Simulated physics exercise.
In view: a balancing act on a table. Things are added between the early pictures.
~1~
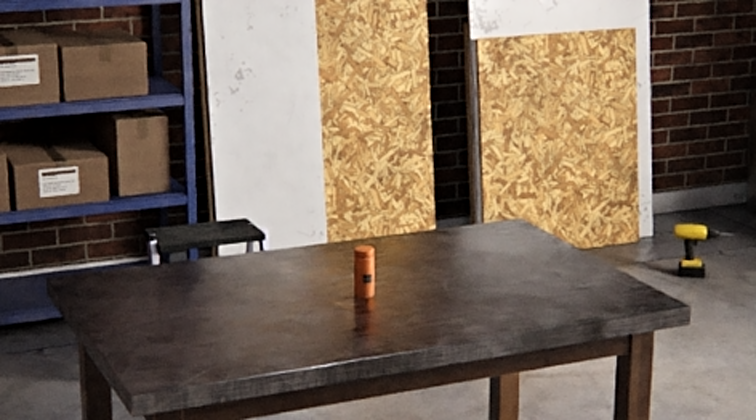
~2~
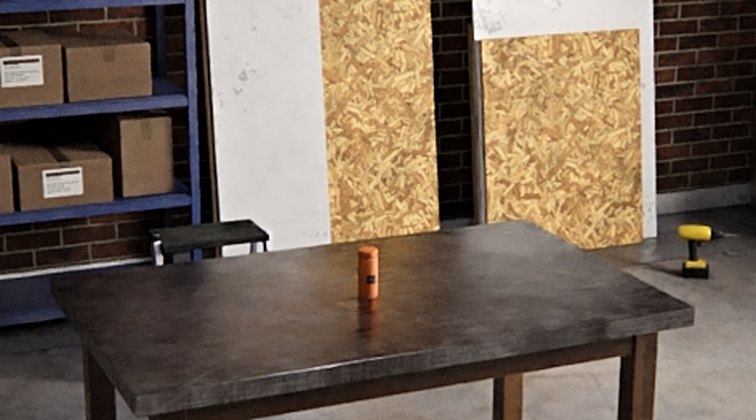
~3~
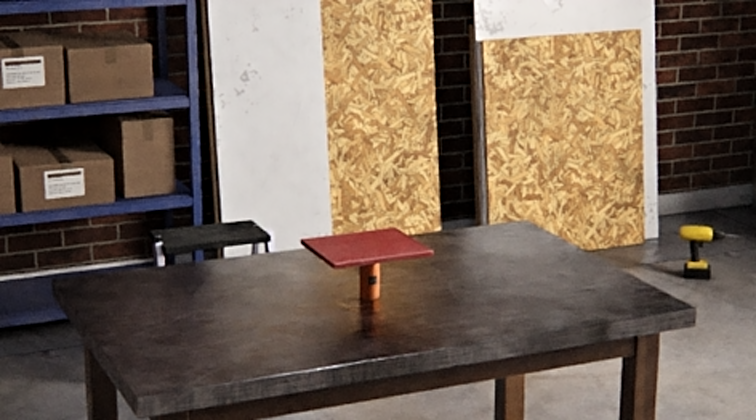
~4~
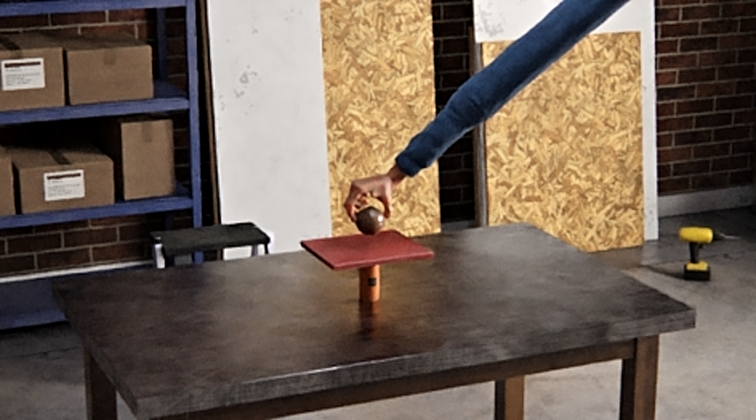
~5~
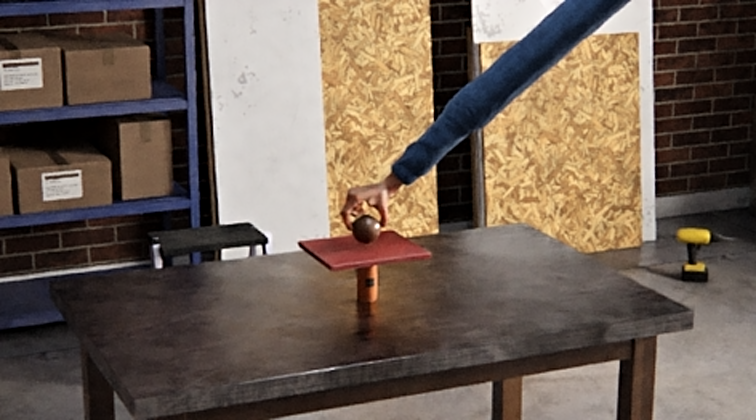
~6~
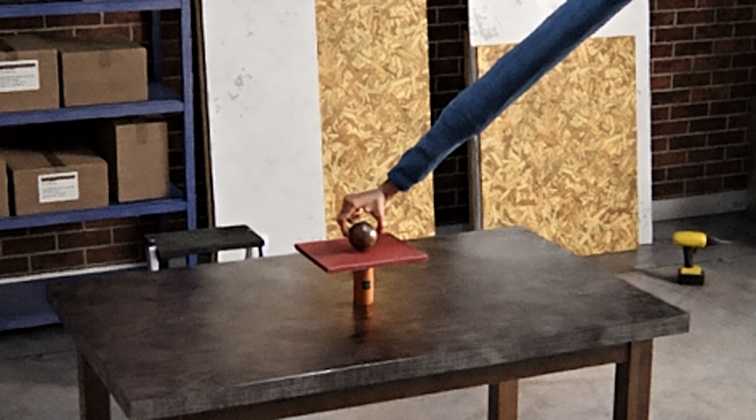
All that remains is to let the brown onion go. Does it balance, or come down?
It keeps its balance.
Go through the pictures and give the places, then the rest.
In the first picture, the last thing is not in view yet.
In the second picture, the last thing is not in view yet.
In the third picture, the last thing is not in view yet; red lid (366, 248).
The fourth picture shows coming down; brown onion (369, 221); red lid (366, 249).
The fifth picture shows coming down; brown onion (366, 229); red lid (364, 250).
The sixth picture shows in place under the hand; brown onion (362, 236); red lid (360, 252).
Then, 0.20 s after the last picture, nothing has stirred.
Then, 0.40 s after the last picture, brown onion resting near (362, 236).
At rest, all 3 in place. Seen from the same camera at the end, brown onion near (362, 236). The stack holds.
